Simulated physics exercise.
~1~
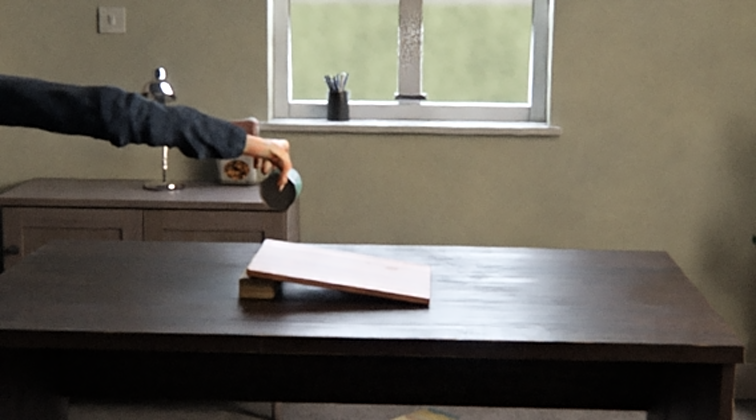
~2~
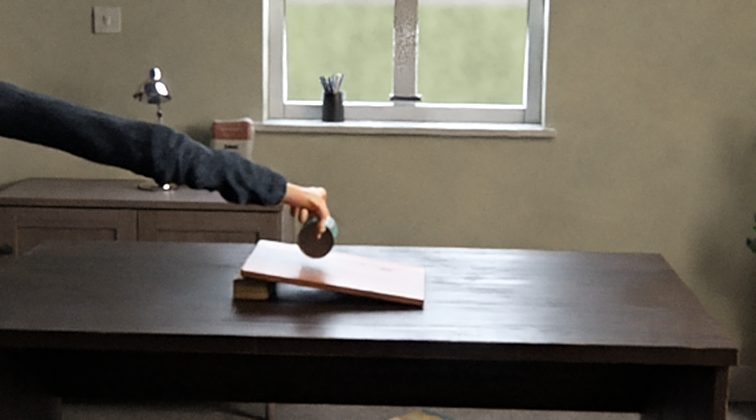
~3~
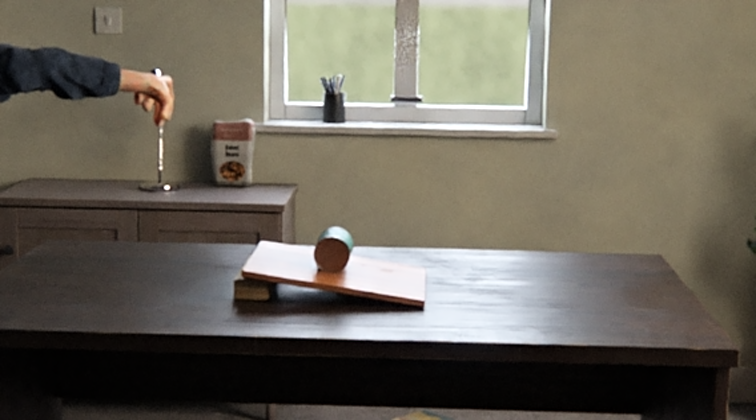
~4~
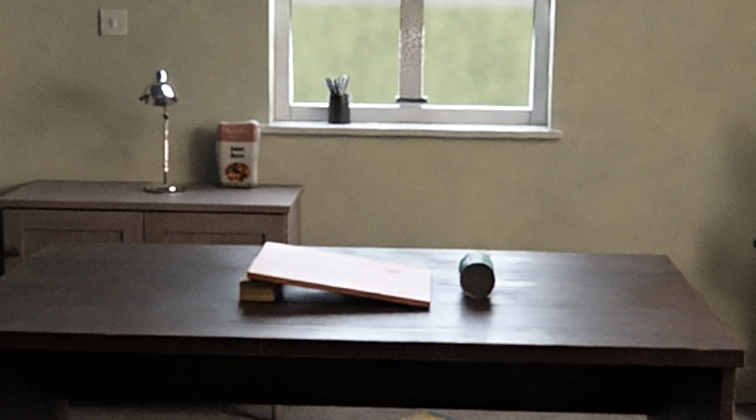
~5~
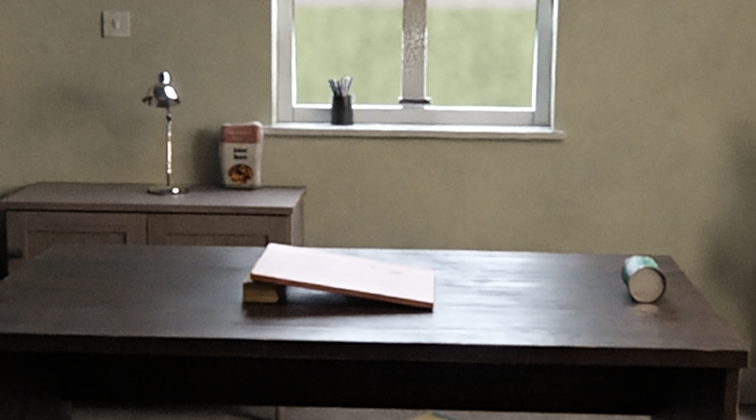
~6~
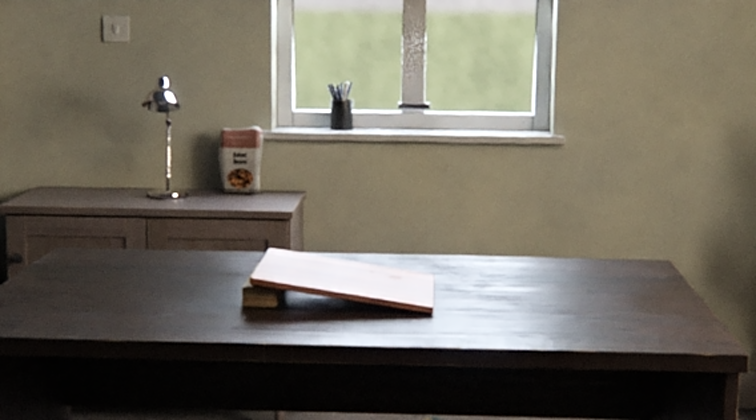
On a dark table, a hand releases a tin that rolls down a board and out of view.
